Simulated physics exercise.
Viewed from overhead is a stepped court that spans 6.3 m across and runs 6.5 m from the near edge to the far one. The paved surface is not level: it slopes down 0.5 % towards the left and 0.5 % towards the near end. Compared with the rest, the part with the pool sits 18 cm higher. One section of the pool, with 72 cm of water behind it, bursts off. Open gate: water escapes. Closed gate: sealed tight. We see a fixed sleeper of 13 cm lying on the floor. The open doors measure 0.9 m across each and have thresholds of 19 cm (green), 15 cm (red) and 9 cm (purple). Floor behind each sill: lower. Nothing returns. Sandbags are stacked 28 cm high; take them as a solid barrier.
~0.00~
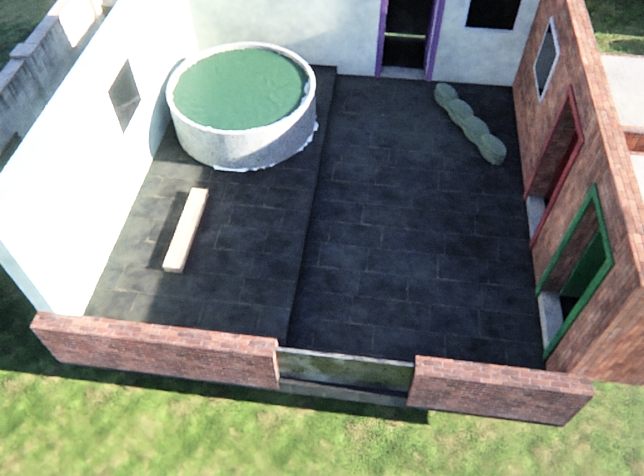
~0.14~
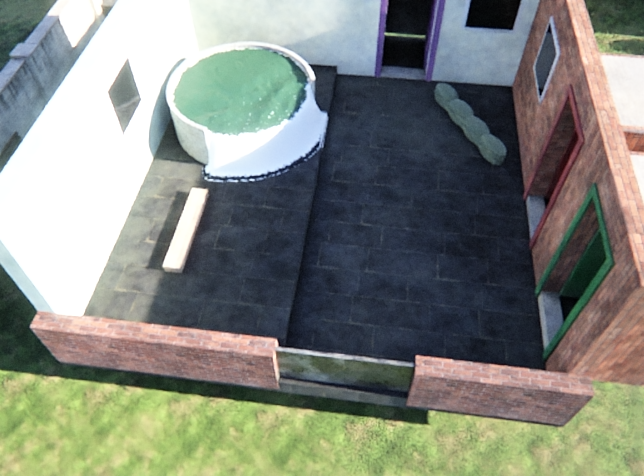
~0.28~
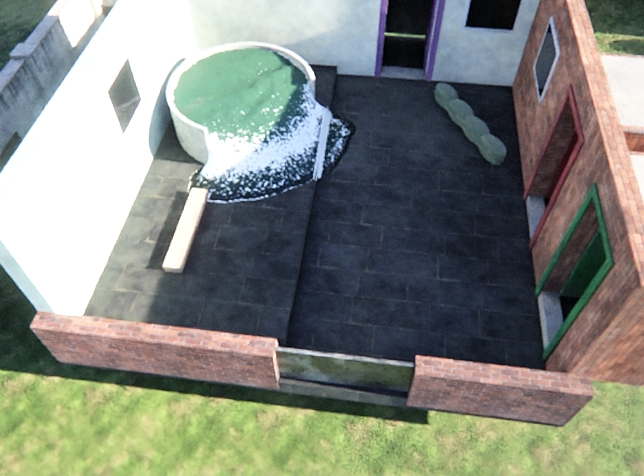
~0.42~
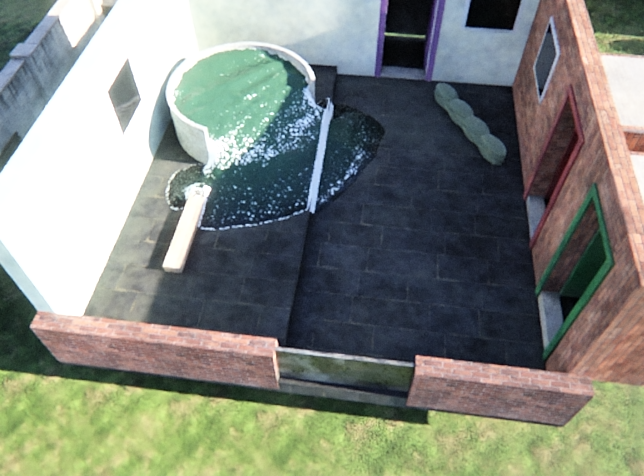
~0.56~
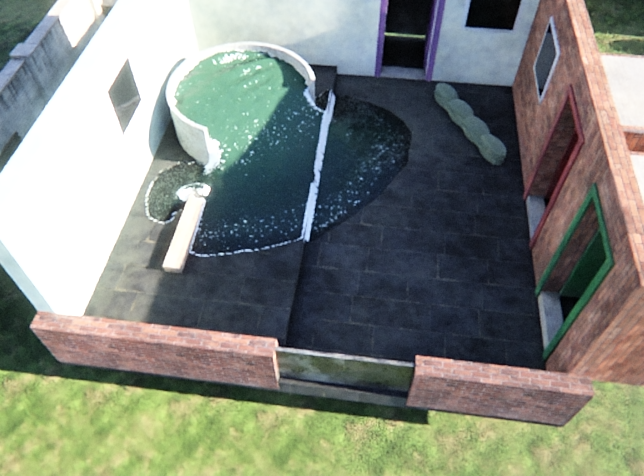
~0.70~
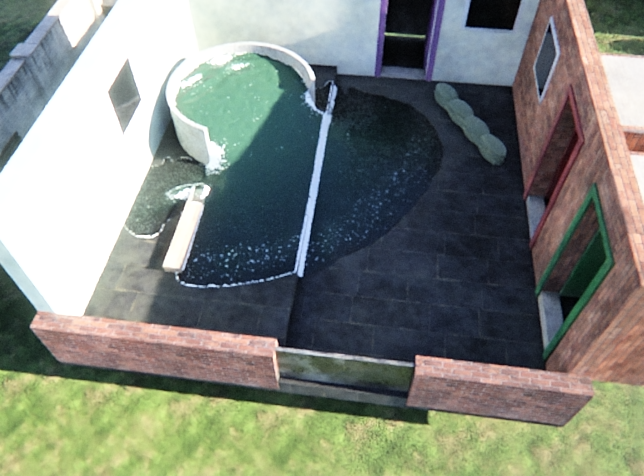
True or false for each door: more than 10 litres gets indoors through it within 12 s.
Green door - true; red door - true; purple door - true.
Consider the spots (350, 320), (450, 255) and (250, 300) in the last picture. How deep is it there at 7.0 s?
Approximately 14, 11 and 5 centimetres, going through them in turn.
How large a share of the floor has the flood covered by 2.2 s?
Roughly 75 % of the floor.
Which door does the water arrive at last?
Last comes the green one.
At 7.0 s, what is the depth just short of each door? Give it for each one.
Depths (cm): Green = 9; red = 8; purple = 16.
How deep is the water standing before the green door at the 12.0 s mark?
Some 8.5 cm.
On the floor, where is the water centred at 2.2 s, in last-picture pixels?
The water is centred near (328, 209).
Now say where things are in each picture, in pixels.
The pool at (242, 88) is whole and still, 72 cm deep, in the first picture.
Water pours out at (283, 147) and has run 1.3 m, to (208, 174); deepest outside 31 cm, 72 cm at the pool's back, in the second picture.
Water pours out at (283, 149) and has run 1.7 m, to (194, 191); deepest outside 38 cm, 72 cm at the pool's back, in the third picture.
Water pours out at (284, 151) and has run 2.0 m, to (174, 204); deepest outside 34 cm, 72 cm at the pool's back, in the fourth picture.
The front is at (155, 213), 2.4 m from the gap at (284, 151); 7.4 m2 of floor is under water; 67 cm left at the back of the pool, in the fifth picture.
Water pours out at (284, 151) and has run 2.8 m, to (187, 278); deepest outside 30 cm, 59 cm at the pool's back, in the sixth picture.
After 1.4 s water covers 65 % of the floor and is deepest (26 cm) near (217, 352); green door not reached, red door 13 cm at the sill, 0 L in, purple door 3 cm at the sill, 0 L in.
After 2.2 s water covers 75 % of the floor and is deepest (27 cm) near (298, 367); green door 23 cm at the sill, 0 L in, red door 25 cm at the sill, 10 L in, purple door 4 cm at the sill, 0 L in.
After 3.5 s water covers 80 % of the floor and is deepest (36 cm) near (434, 383); green door 35 cm at the sill, 41 L in, red door 19 cm at the sill, 57 L in, purple door 3 cm at the sill, 0 L in.
After 7.0 s water covers 90 % of the floor and is deepest (20 cm) near (336, 89); green door 9 cm at the sill, 86 L in, red door 8 cm at the sill, 67 L in, purple door 16 cm at the sill, 3 L in.
After 12.0 s water covers 95 % of the floor and is deepest (16 cm) near (298, 367); green door 9 cm at the sill, 86 L in, red door 13 cm at the sill, 67 L in, purple door 11 cm at the sill, 131 L in.
